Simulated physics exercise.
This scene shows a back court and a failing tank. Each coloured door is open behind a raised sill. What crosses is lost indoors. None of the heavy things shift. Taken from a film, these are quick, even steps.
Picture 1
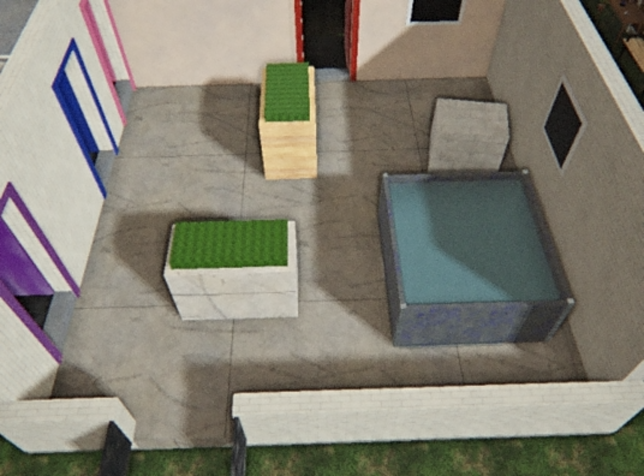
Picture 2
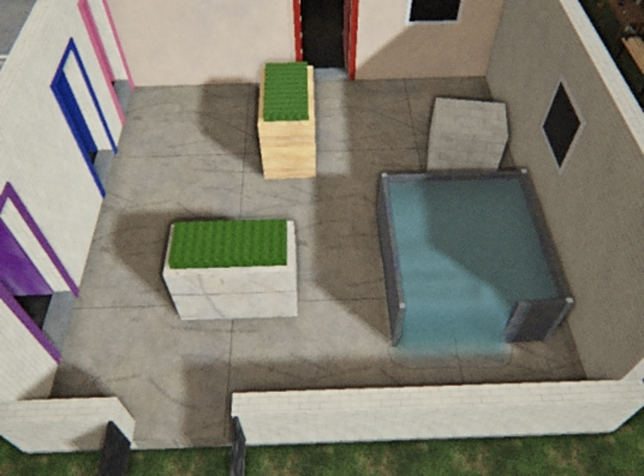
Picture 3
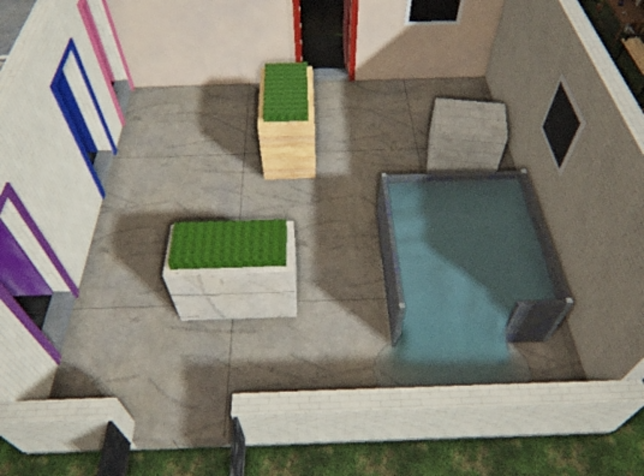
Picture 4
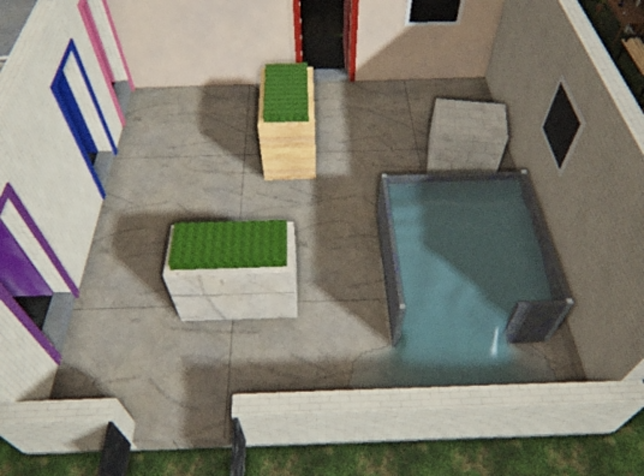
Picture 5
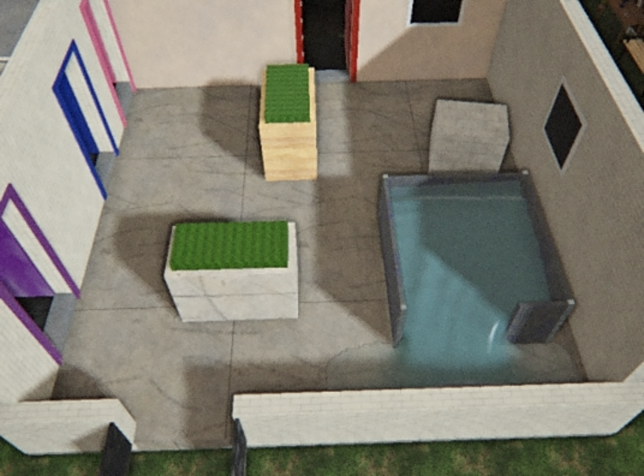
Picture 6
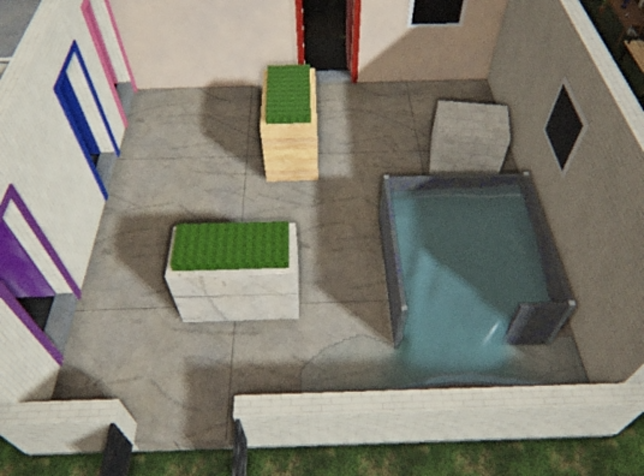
Water pouring through a gap in the front of a square tank and spreading across the paved floor of a walled court.
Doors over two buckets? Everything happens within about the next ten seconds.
The purple door is overrun past two buckets; the blue door is not overrun past two buckets; the pink door is not overrun past two buckets; the red door is not overrun past two buckets.
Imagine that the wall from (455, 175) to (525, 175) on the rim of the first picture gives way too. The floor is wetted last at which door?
That is the door marked pink.
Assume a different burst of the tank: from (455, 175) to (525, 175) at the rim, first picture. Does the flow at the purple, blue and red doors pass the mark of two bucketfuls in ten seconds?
Briefly, the purple one remains below the line, the blue one remains below the line, and the red one crosses the line.
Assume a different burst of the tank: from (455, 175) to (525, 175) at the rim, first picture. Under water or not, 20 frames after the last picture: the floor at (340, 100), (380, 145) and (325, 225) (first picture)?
Going in your order, I'd say drenched, then drenched, then drenched.
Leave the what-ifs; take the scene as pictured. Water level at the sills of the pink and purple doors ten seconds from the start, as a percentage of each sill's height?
Approx. 40 % then 60 %.
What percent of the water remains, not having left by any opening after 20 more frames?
My figure is close to 94 percent.
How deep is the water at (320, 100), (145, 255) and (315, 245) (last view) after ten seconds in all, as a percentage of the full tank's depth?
The three come to some 8, 8 and 4 per cent respectively.
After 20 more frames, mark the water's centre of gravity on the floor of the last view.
Point: (379, 299).
A moment on, water covers 20 % of the floor; the purple door not reached, the blue door not reached, the pink door not reached, the red door not reached.
Next, water covers 30 % of the floor; the purple door under two buckets in, the blue door not reached, the pink door not reached, the red door not reached.
Then, water covers 50 % of the floor; the purple door far over two buckets in, the blue door wet at the sill, nothing in, the pink door not reached, the red door not reached.
Later, water covers 85 % of the floor; the purple door far over two buckets in, the blue door wet at the sill, nothing in, the pink door wet at the sill, nothing in, the red door wet at the sill, nothing in.
In the end, water covers 95 % of the floor; the purple door far over two buckets in, the blue door wet at the sill, nothing in, the pink door wet at the sill, nothing in, the red door wet at the sill, nothing in.
